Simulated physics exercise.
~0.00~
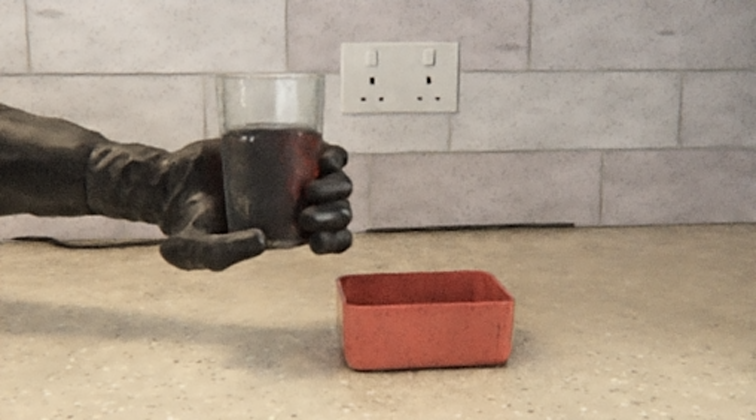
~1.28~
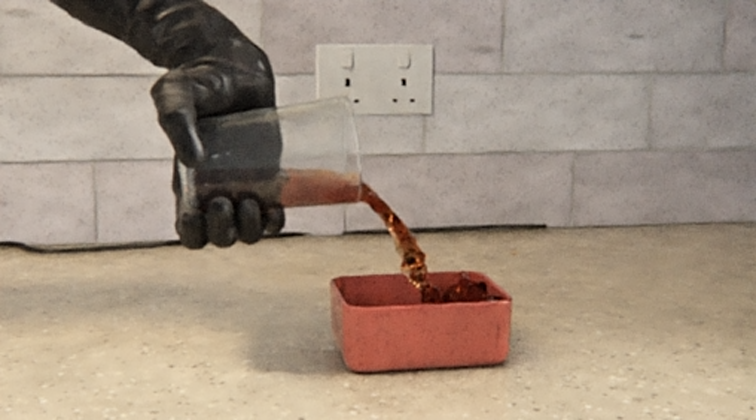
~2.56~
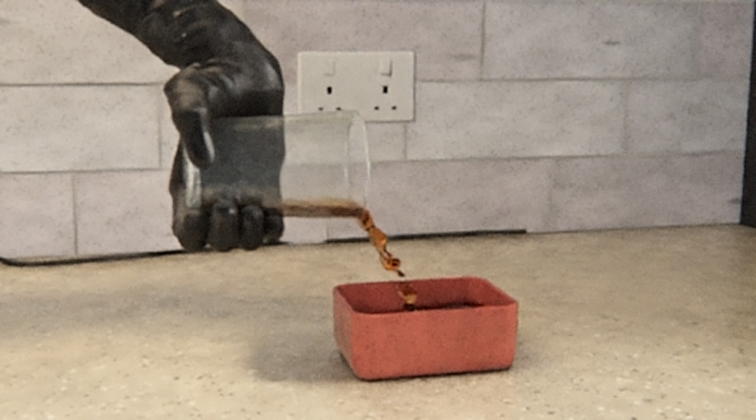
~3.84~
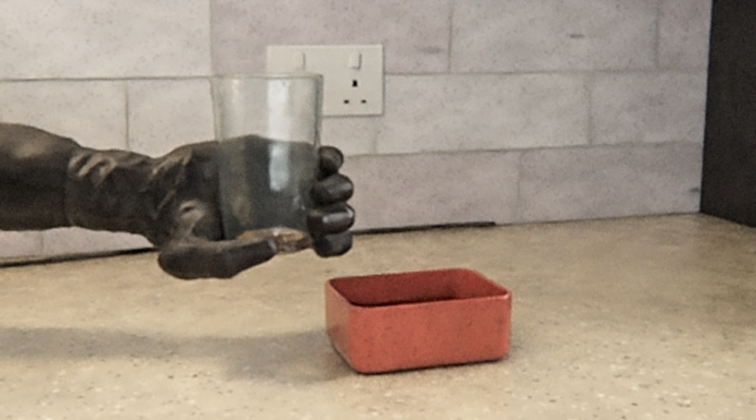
A black-gloved hand reaches in from the left, holding up a clear glass tumbler of dark reddish-brown liquid above a speckled beige counter, seen from the front and slightly above. To the right sits an open red oblong tub, with pale wall tiles and a white double socket behind. The hand tips the glass to the right until it lies nearly on its side, and a brown stream falls into the tub. The pouring continues as a thinner stream while the view drifts slightly sideways. Finally the hand holds the glass upright again, looking emptied, beside the tub with dark liquid inside.
